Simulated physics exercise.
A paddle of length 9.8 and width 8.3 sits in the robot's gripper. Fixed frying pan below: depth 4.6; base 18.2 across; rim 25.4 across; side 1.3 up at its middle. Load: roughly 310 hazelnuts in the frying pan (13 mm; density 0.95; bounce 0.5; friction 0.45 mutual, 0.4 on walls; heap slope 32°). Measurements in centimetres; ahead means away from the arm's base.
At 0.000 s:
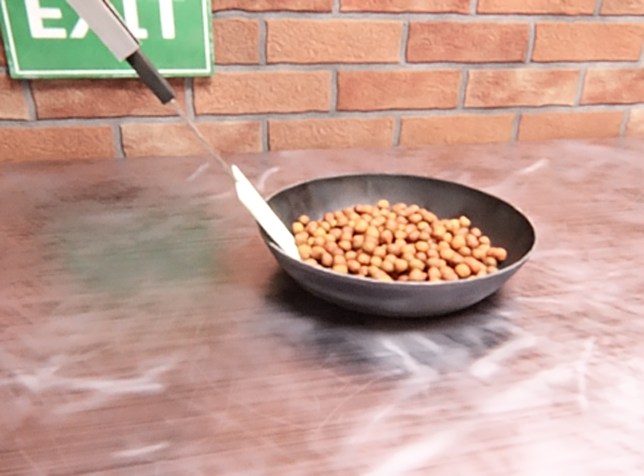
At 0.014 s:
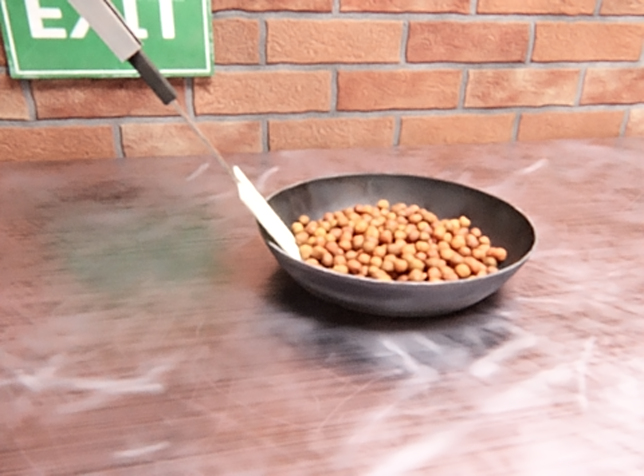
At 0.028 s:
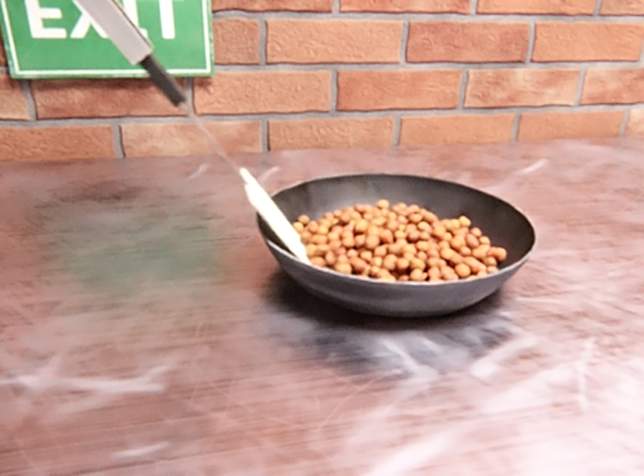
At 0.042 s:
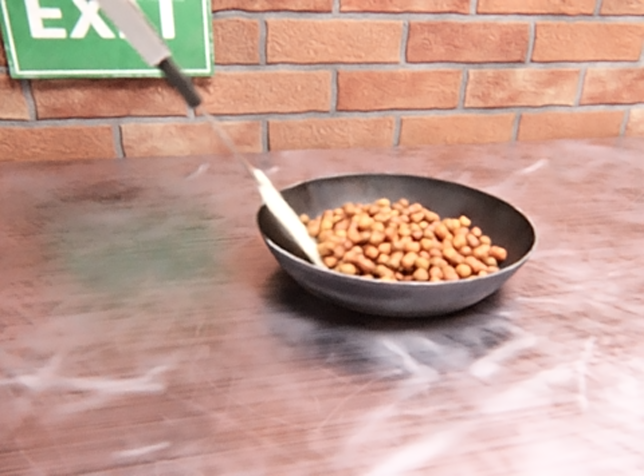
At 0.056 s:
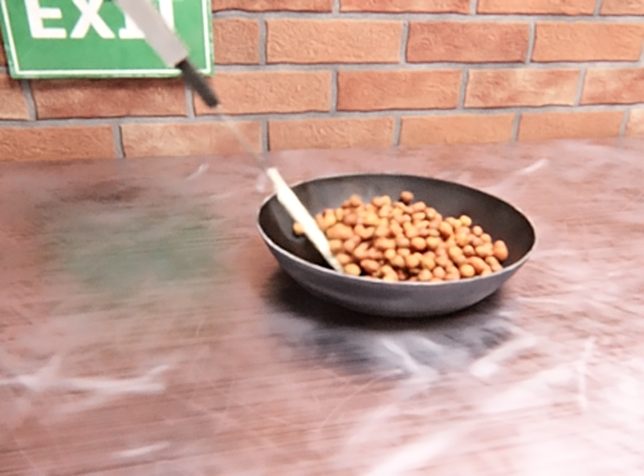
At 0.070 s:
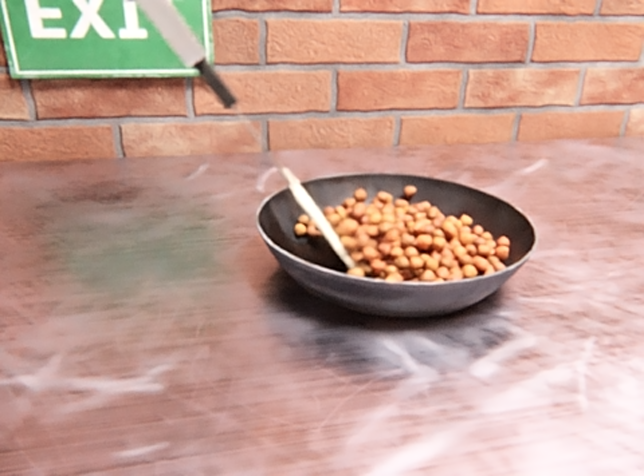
We see a dark frying pan heaped with hazelnuts on a reddish-brown table; a pale paddle held from the upper left sits inside the left rim, then slides rightward, pushing into the nuts and shifting the nearest ones.
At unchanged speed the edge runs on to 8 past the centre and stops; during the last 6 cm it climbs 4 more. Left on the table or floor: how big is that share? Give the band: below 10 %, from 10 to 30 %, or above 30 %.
From 10 to 30 %.
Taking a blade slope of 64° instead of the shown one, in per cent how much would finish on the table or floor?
Then roughly 20 percent.
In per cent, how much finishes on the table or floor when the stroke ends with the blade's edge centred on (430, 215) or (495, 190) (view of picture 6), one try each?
Respectively some 5 and 35 percent end on the table or floor.
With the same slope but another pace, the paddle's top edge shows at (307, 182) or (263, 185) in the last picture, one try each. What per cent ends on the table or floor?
Estimates: About 25 %, about 5 %.
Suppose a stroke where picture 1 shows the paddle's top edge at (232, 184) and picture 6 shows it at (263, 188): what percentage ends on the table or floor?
5 per cent.
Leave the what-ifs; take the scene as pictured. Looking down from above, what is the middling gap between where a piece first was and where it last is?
About 4 cm.
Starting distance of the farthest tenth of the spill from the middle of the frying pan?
That's near 55 cm.
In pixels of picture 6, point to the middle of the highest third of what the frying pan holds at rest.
Near (463, 226).
By 0.11 s, sloping 55°, highest piece 6 above the table; 311 in the frying pan.
By 0.15 s, sloping 55°, highest piece 6 above the table; 311 in the frying pan.
By 0.38 s, sloping 55°, highest piece 8 above the table; 254 in the frying pan, 48 on the table or floor, 9 on the blade or in flight.
By 1.43 s, sloping 55°, highest piece 4 above the table; 254 in the frying pan, 57 on the table or floor.
Final count, 254 in the frying pan, 57 on the table or floor. That is 18 % on the table or floor.
